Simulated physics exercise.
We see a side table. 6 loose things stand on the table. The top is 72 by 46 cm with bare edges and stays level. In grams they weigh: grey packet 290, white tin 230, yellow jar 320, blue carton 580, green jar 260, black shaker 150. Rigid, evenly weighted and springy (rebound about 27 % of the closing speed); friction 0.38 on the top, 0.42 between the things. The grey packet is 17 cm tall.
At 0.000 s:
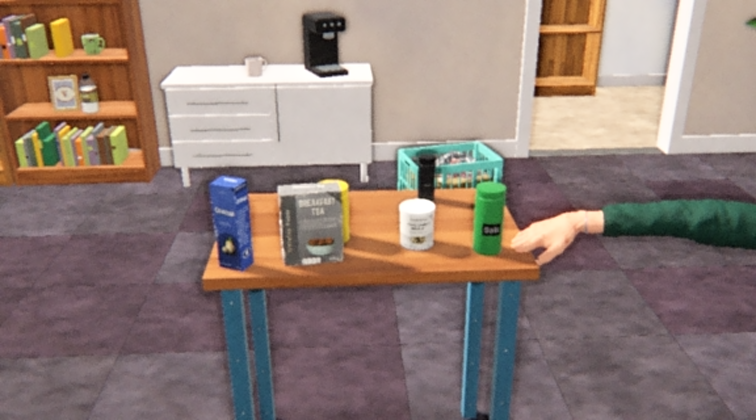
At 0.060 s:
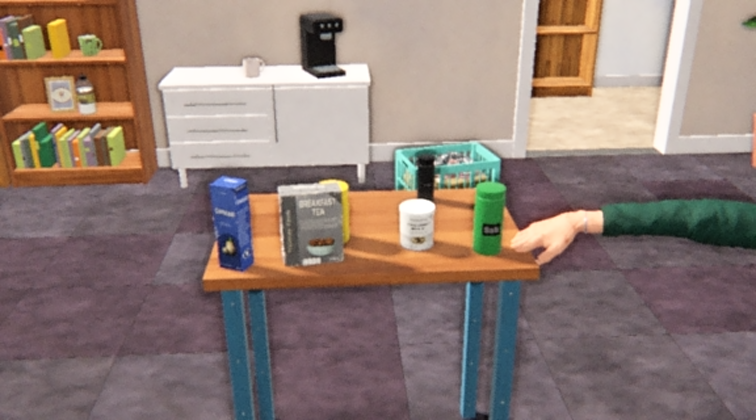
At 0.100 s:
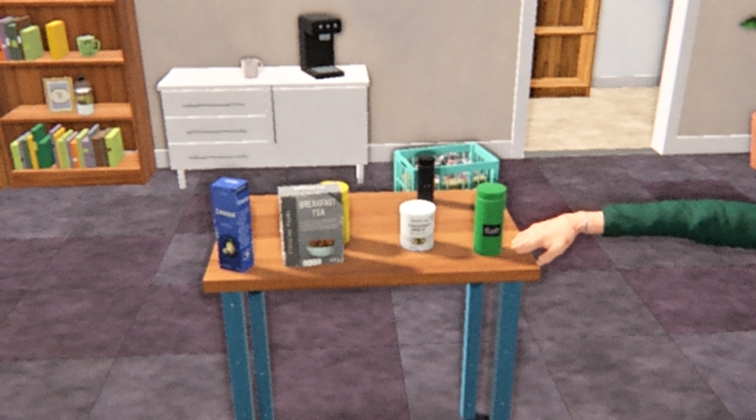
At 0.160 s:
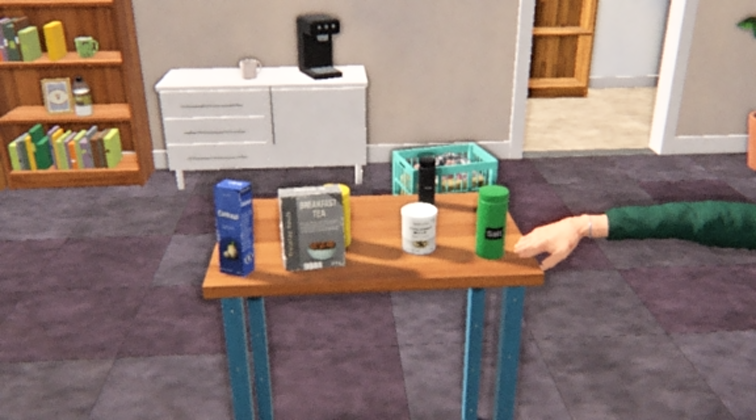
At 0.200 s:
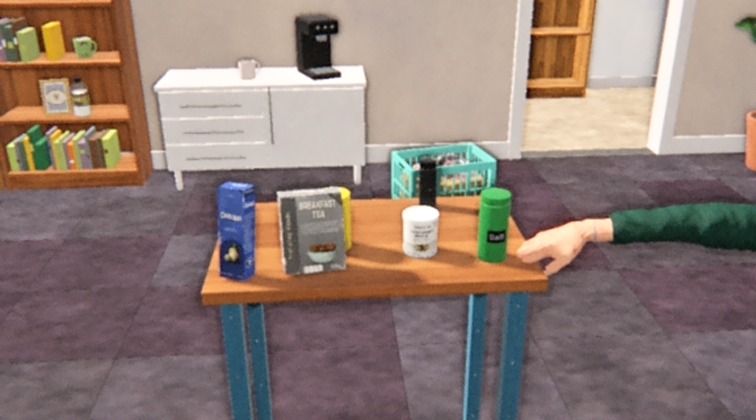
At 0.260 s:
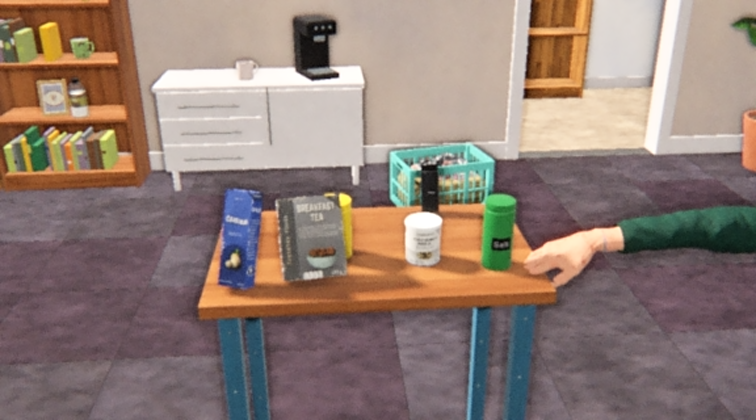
A wooden side table holding packets and jars stayed nearly still, then slid slightly forward with a green-sleeved person's hand at its right edge, as the grey packet among them gradually leaned.
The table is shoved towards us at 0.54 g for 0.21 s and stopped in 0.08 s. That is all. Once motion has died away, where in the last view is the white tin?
Look near (431, 265).
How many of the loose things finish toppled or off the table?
3 of them.
After 0.36 s, table shifted 16 cm; blue carton 53° off upright; grey packet 33° off upright; black shaker 27° off upright.
After 0.56 s, table shifted 16 cm; white tin moved 3 cm near (431, 265); blue carton on its side; black shaker 26° off upright.
After 0.96 s, table shifted 16 cm; grey packet now off the table; white tin moved 3 cm near (431, 265); black shaker on its side.
After 1.26 s, table shifted 16 cm; white tin moved 3 cm near (431, 265); black shaker on its side; blue carton on its side.
In the end (1.4 s), off the table, grey packet; toppled on the table, blue carton and black shaker; the other 3 under 5 cm from the start. At the end, from the last picture's camera, white tin near (431, 265).
